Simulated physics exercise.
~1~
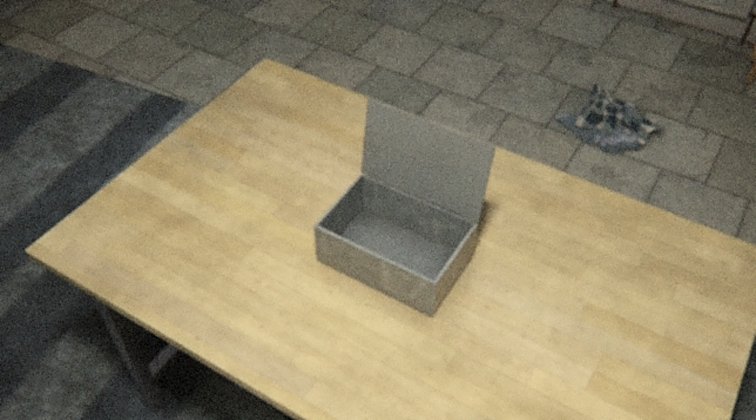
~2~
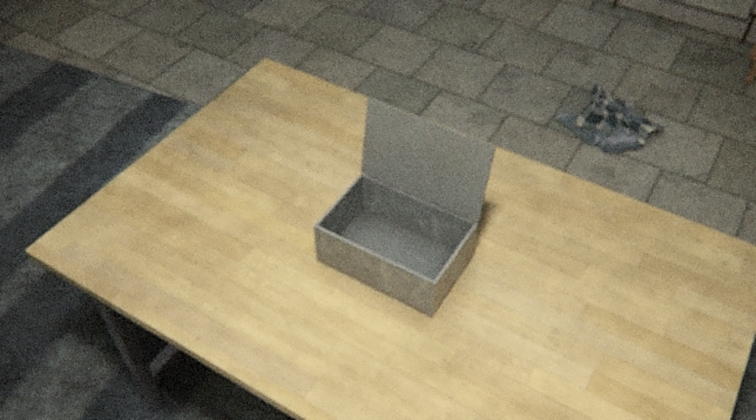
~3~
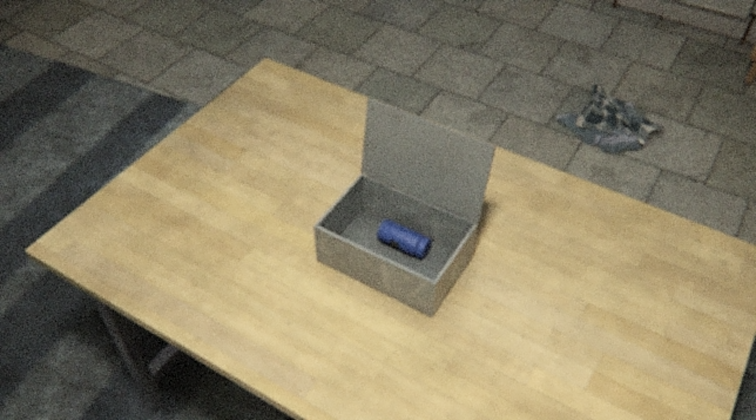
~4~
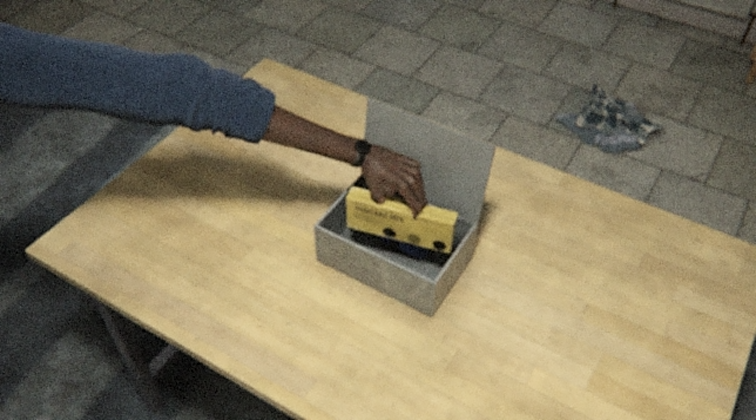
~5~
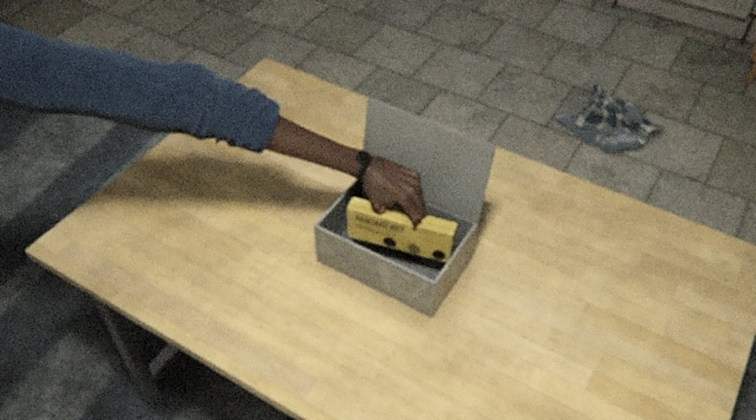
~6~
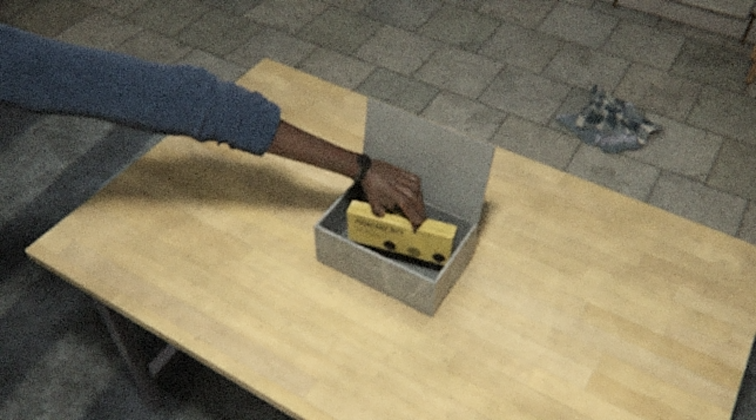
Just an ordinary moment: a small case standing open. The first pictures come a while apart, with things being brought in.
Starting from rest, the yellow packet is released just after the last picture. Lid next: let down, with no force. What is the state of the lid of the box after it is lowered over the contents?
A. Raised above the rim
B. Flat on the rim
(B) Flat on the rim.
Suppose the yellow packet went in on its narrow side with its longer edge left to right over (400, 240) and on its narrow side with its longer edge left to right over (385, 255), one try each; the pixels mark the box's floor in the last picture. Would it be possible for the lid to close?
The lid goes all the way down the first time and goes all the way down the second time.
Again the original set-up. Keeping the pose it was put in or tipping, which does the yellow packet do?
As it turns out, it keeps its original angle.
Then, 0.90 s later than the last frame, lid starting down; yellow packet moved a little near (398, 257).
Then, 1.60 s later than the last frame, lid 57° above the rim; yellow packet moved a little near (398, 257).
Then, 2.10 s later than the last frame, lid 17° above the rim; yellow packet moved a little near (398, 258).
When it is over, lid shut; moved from the start, yellow packet; blue shaker as before. End places, in pixels of the last picture, yellow packet near (398, 258).
